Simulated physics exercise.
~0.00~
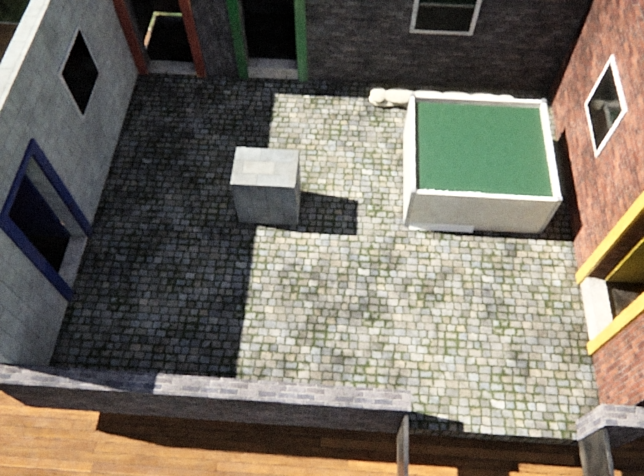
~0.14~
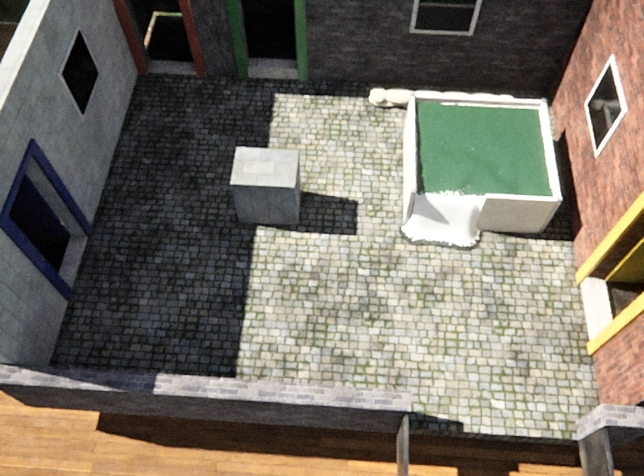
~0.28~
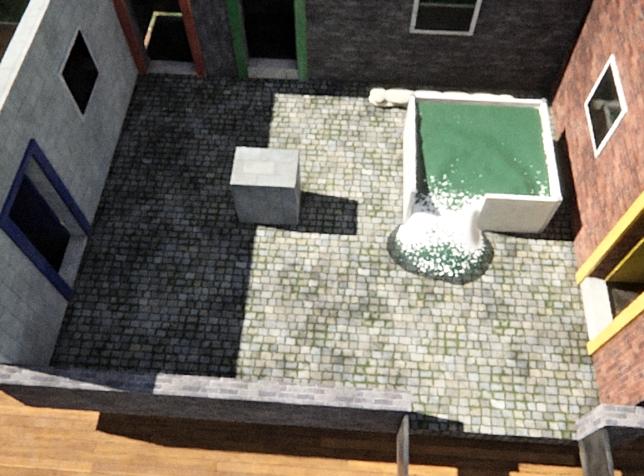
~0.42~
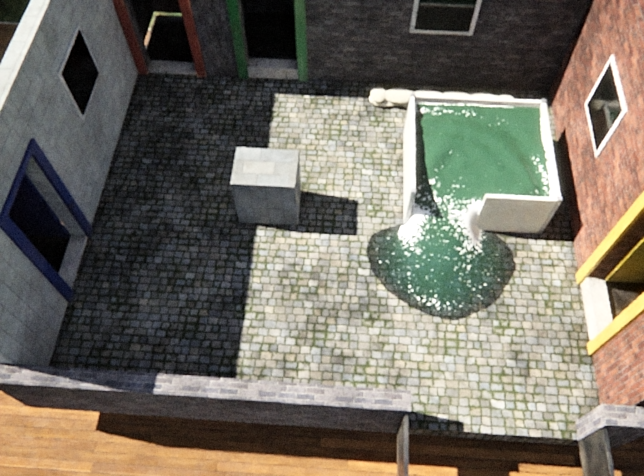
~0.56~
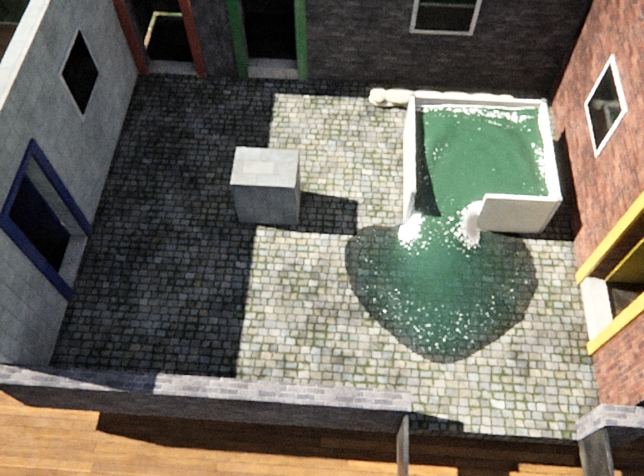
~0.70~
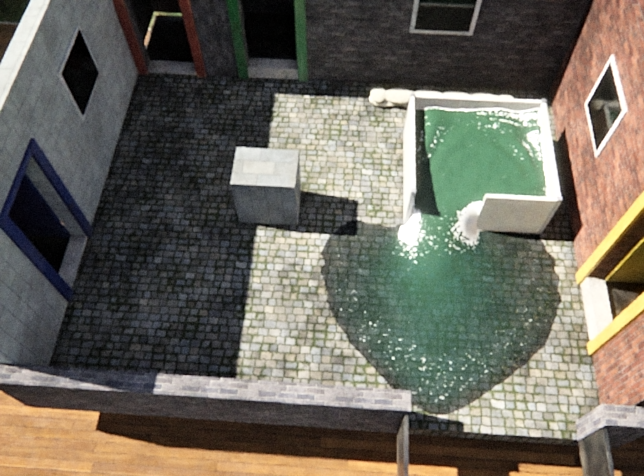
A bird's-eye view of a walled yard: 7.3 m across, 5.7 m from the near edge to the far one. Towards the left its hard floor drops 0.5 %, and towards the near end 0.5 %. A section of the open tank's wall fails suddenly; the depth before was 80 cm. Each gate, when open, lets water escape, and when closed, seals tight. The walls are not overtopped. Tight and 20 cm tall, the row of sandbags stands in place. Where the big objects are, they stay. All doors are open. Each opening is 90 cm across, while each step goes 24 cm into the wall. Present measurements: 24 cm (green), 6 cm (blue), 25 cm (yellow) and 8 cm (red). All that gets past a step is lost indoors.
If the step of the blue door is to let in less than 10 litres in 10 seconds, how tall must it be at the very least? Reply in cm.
At the very least, close to 9 cm.
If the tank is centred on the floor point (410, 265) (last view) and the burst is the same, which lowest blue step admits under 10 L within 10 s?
Then it needs to be around 17 cm high.
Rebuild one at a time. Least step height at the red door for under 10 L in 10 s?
For red, a step near 7.0 cm.
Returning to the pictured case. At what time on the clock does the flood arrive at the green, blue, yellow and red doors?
The green door at 7.0 s, the blue door at 3.0 s, the yellow door at 0.9 s, the red door at 5.5 s.
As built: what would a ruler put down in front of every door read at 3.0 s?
Depth (cm): Green 0 / blue 1 / yellow 3 / red 0.
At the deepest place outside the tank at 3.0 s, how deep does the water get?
About 28 cm at most.
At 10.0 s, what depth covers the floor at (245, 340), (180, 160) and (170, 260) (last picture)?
Respectively 3 cm, 3 cm and 4 cm.
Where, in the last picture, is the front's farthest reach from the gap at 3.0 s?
Around pixel (44, 384).
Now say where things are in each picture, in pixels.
The first frame shows the open tank at (480, 148) is whole and still, 80 cm deep; the blue door at (53, 229) is dry.
In the second frame, the front is at (456, 246), 0.3 m from the gap at (444, 213); 0.3 m2 of floor is wet, 80 cm left at the back.
In the third frame, the gap is at (443, 215), the front 0.9 m out at (445, 277); the back of the open tank holds 80 cm.
In the fourth frame, the front is at (437, 311), 1.4 m from the gap at (443, 216); 2.1 m2 of floor is wet, 75 cm left at the back.
In the fifth frame, the front is at (434, 356), 2.1 m from the gap at (443, 216); 3.9 m2 of floor is wet, 68 cm left at the back.
In the sixth frame, the gap is at (443, 216), the front 2.7 m out at a hidden place; the back of the open tank holds 68 cm; 3.7 m in a straight line remain to the blue door at (53, 229).
After 1.4 s water covers 30 % of the floor, deepest (43 cm) near (435, 231); it has not reached the blue door.
After 3.0 s water covers 40 % of the floor, deepest (28 cm) near (58, 385); it has not reached the blue door.
After 10.0 s water covers 80 % of the floor, deepest (8 cm) near (44, 384); 6 cm at the blue door, 35 litres in over its 6 cm step.
At the blue door as built, the water arrived by 3.1 s and peaked near 11 cm at 3.8 s.
Run again over the same 10 s with other heights there, 20 litres in over 7.5 cm, 5 litres over 10 cm. The limit of 10 litres is kept from about 9 cm up.
